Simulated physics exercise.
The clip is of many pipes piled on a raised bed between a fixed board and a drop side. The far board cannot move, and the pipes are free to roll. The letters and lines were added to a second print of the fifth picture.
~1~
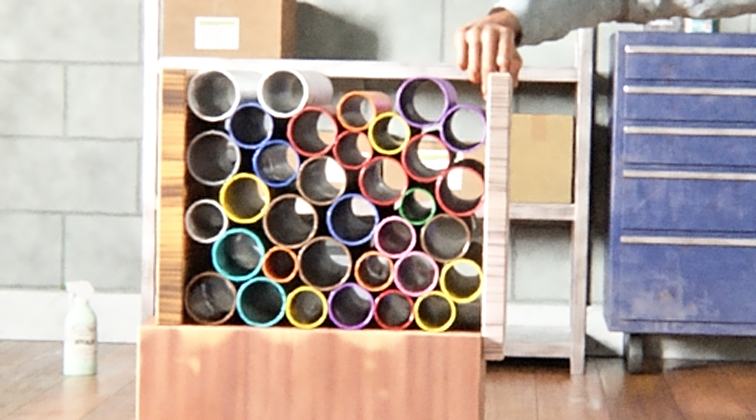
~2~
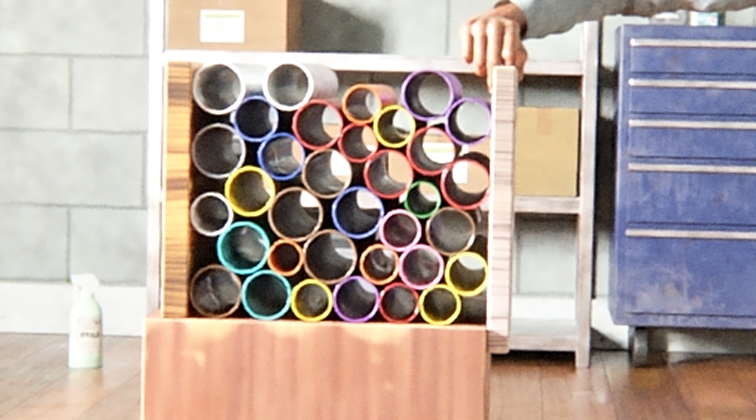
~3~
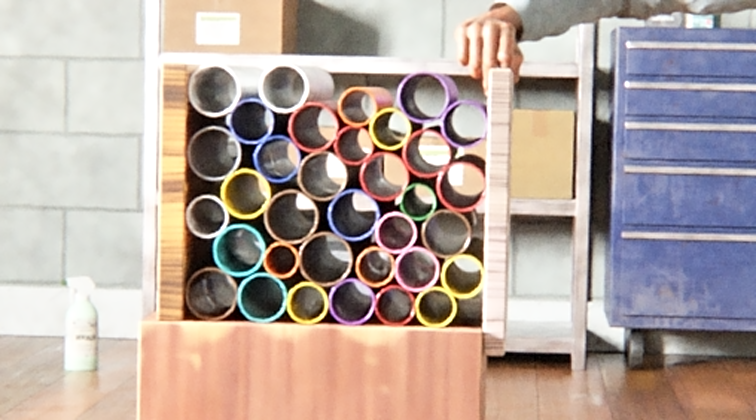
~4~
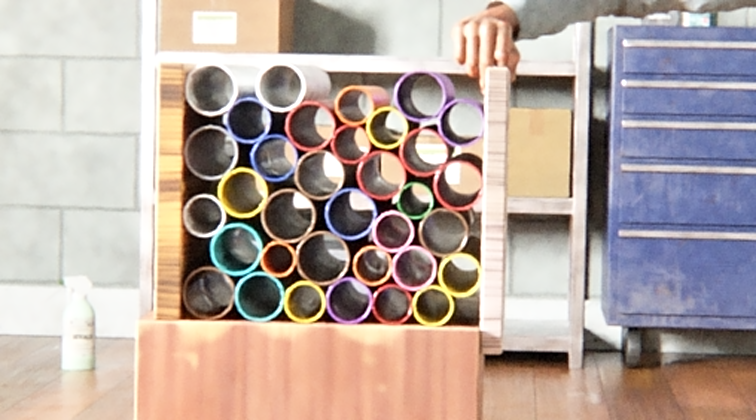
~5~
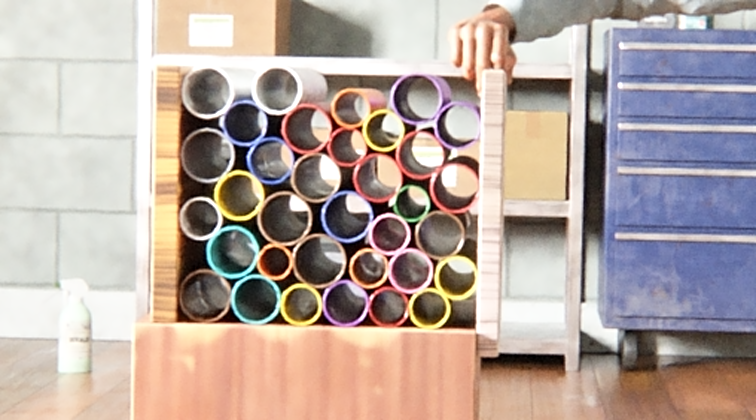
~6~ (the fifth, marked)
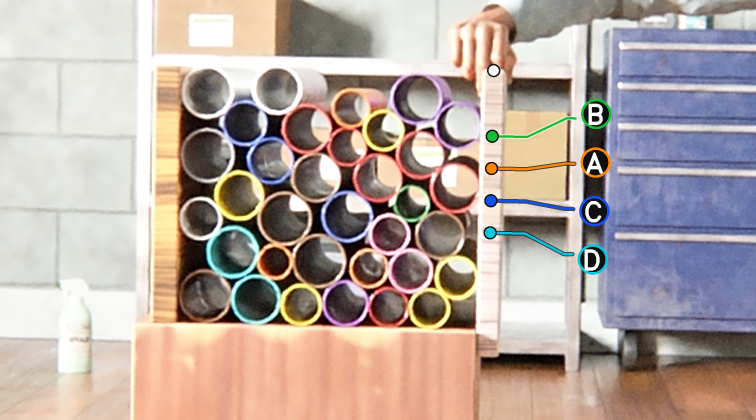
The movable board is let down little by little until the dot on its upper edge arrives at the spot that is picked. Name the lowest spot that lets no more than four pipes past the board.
Stop at C.
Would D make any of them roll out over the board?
Yes.
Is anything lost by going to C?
At C: Yes.
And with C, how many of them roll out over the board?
It comes to two.
On the marked copy, A at (491, 169); B at (492, 136); C at (491, 201); D at (490, 233); the white dot at (493, 71).
Following C. Soon after the start, top of the board (482, 132).
Later, top of the board (480, 200).
In the end, top of the board (480, 200), two out over the board.
As for the rest, A none out over the board; B none out over the board; D more than four out over the board.
